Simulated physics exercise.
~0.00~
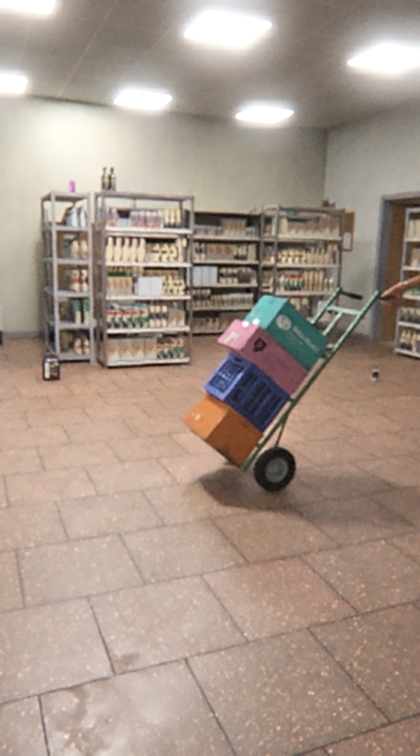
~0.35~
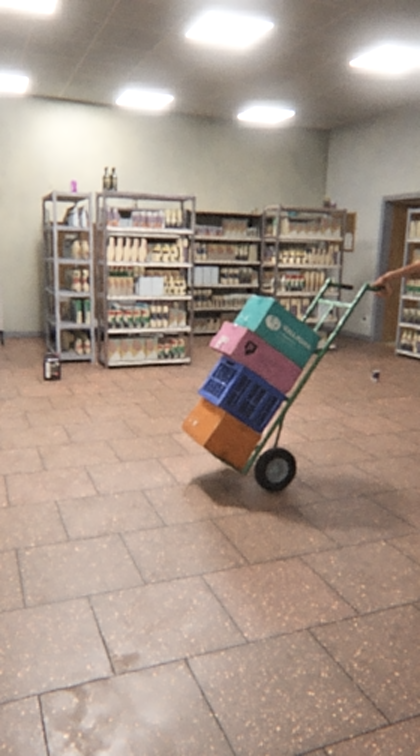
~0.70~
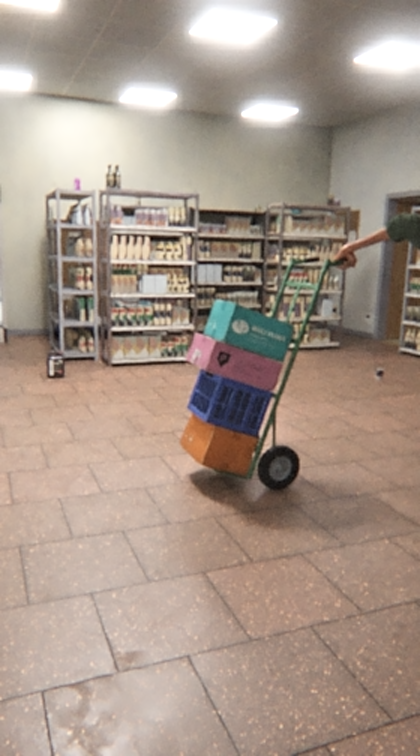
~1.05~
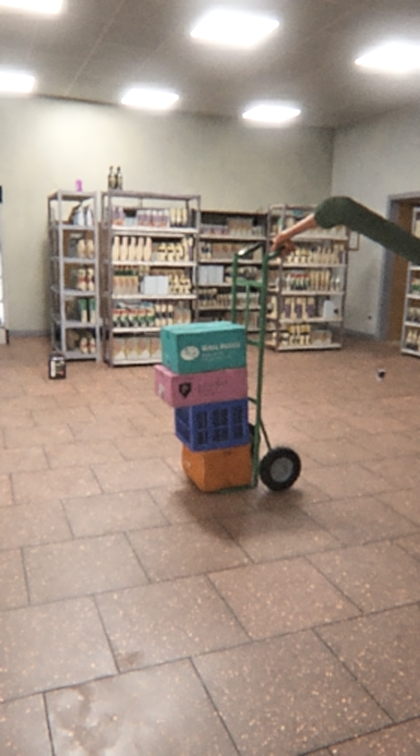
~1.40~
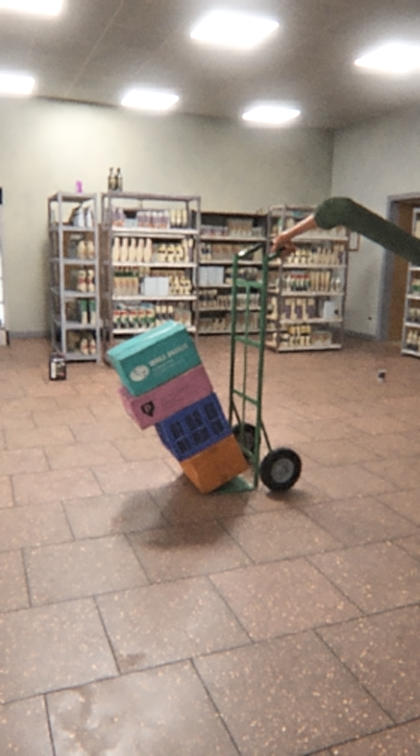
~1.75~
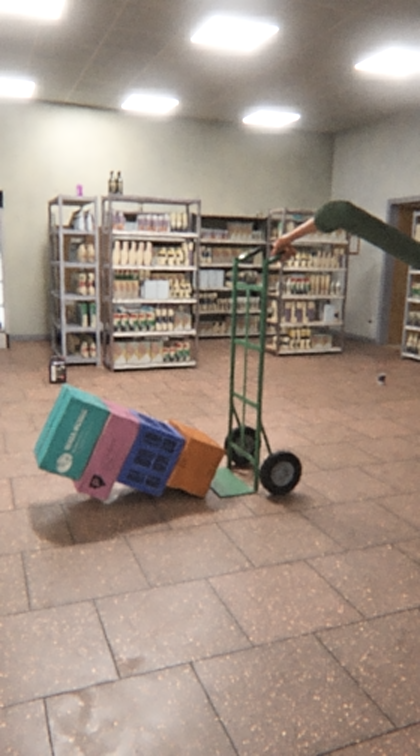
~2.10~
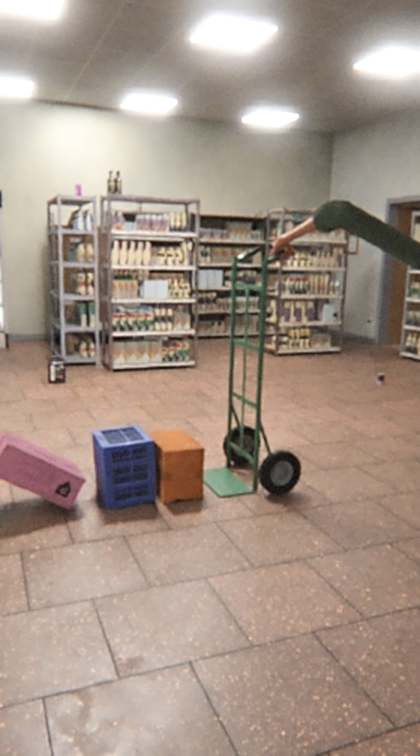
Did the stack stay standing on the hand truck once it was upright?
No, the whole stack toppled forward to the left, and at least three of the items ended up fallen off or tipped over.
